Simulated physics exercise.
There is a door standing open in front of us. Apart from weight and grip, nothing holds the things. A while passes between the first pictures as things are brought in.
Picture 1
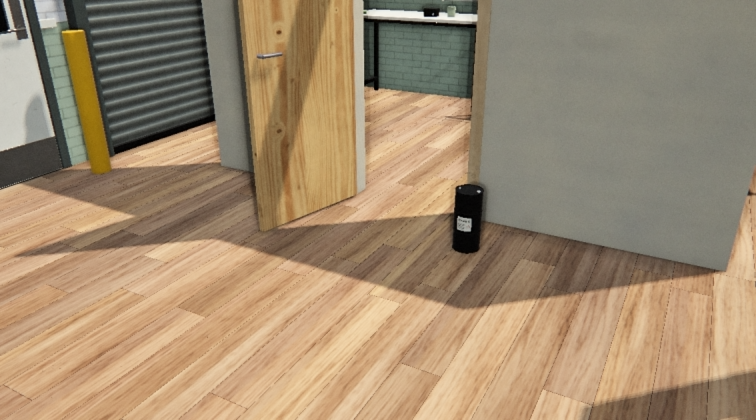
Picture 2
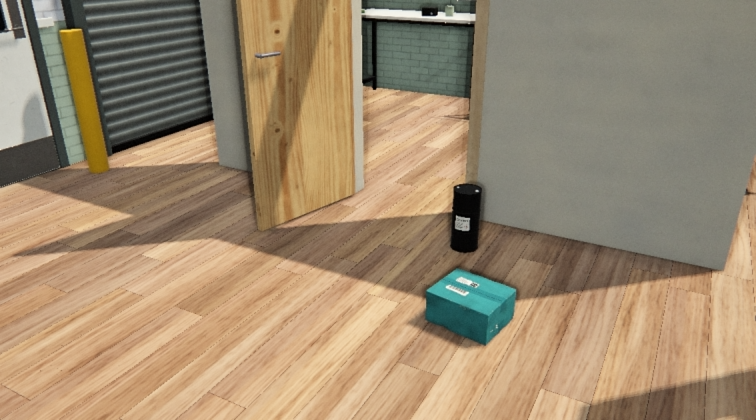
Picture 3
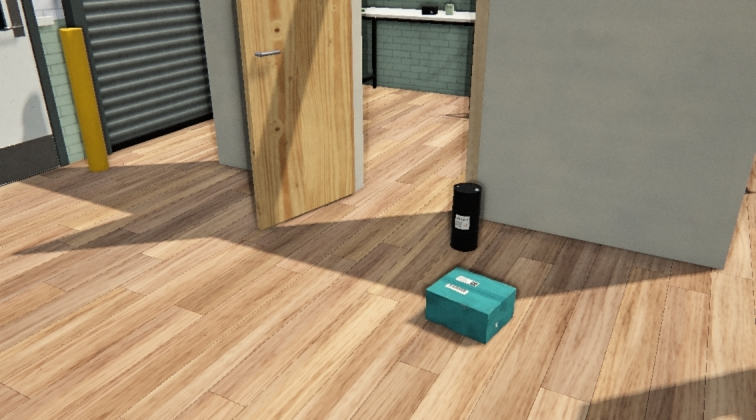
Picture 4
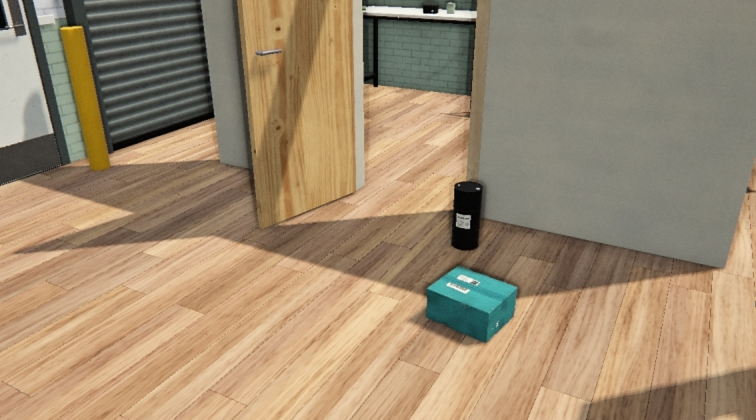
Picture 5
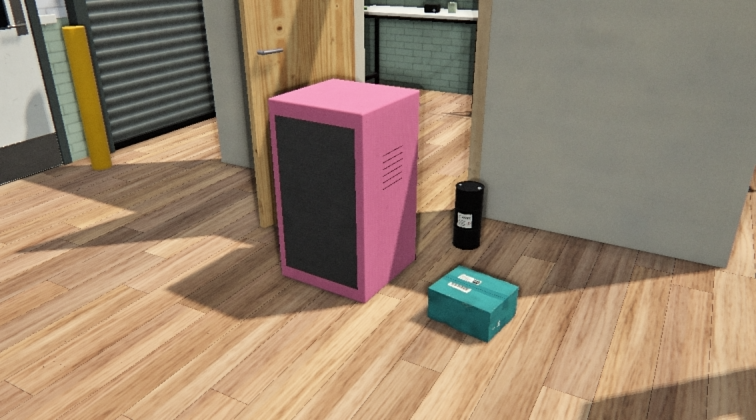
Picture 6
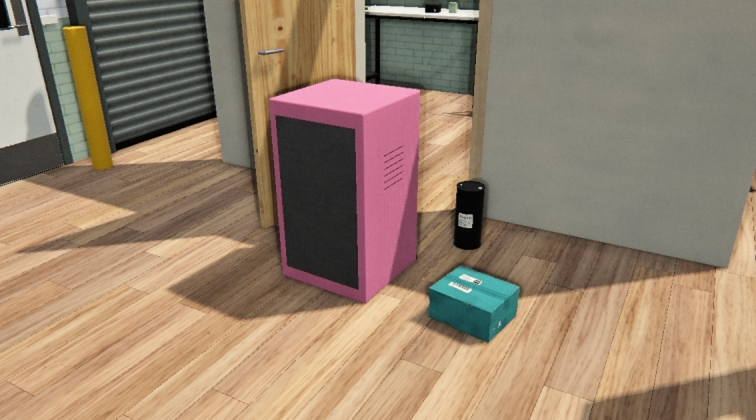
At the start, a wooden door stands open beside a gray wall, with a black canister on the wood floor near the opening. A turquoise box then appears in front of the canister, and later a tall pink appliance appears in front of the door, while the door stays still.
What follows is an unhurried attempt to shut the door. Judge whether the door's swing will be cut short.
Yes, the swing is cut short.
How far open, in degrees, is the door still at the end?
Roughly 70°.
Then, 0.40 s past the last view, door at 99°.
Then, 0.70 s past the last view, door at 88°.
Then, 0.90 s past the last view, door at 79°.
Then, 1.00 s past the last view, door at 74°.
Finally, door at 72°; all 3 still in place. Final places as the last picture's camera would see them, pink appliance near (349, 187).
